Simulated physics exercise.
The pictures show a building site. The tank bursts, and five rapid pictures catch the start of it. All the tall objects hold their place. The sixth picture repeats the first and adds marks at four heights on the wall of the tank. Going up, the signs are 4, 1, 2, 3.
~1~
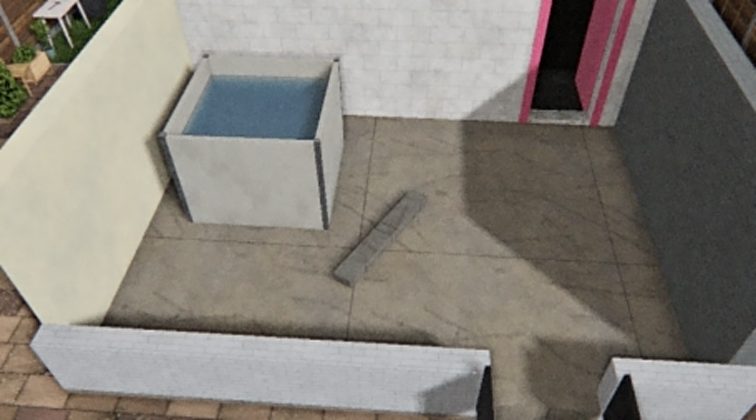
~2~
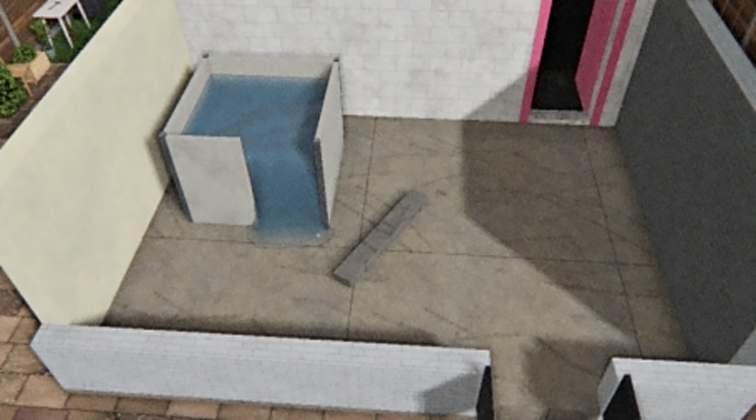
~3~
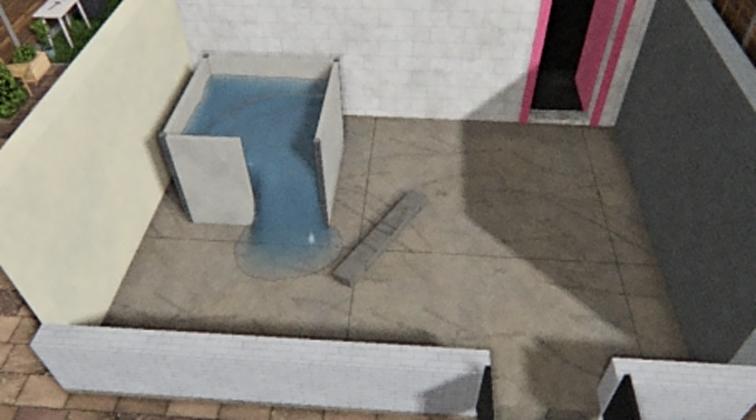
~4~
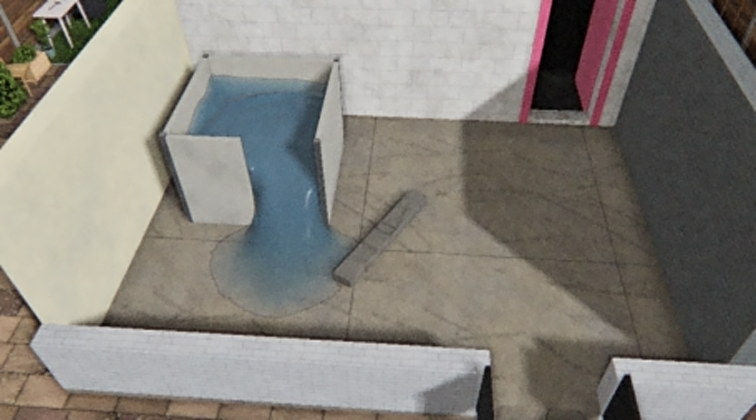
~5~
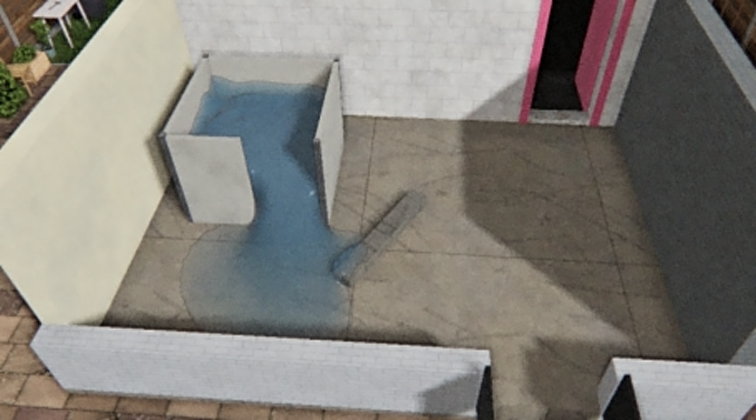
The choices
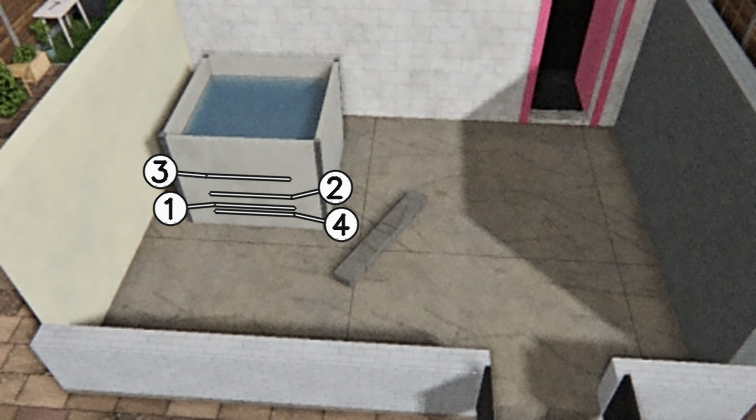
Water pouring through an opening in the front of a pale tank, spreading across a walled concrete yard around a low slanted block.
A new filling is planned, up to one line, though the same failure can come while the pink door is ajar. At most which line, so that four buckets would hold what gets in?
Go for 2.
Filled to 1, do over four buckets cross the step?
No, that is safe.
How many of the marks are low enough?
Three.
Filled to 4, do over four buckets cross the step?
No.
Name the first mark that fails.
Here it is mark 3.
In white, 1 at (253, 206); 2 at (251, 195); 3 at (247, 177); 4 at (255, 212); from the bottom up 4, 1, 2, 3.
With 1, nothing gets over.
With 2, a splash gets over, under a bucket.
With 3, about 8 bucketfuls get in.
With 4, nothing gets over.
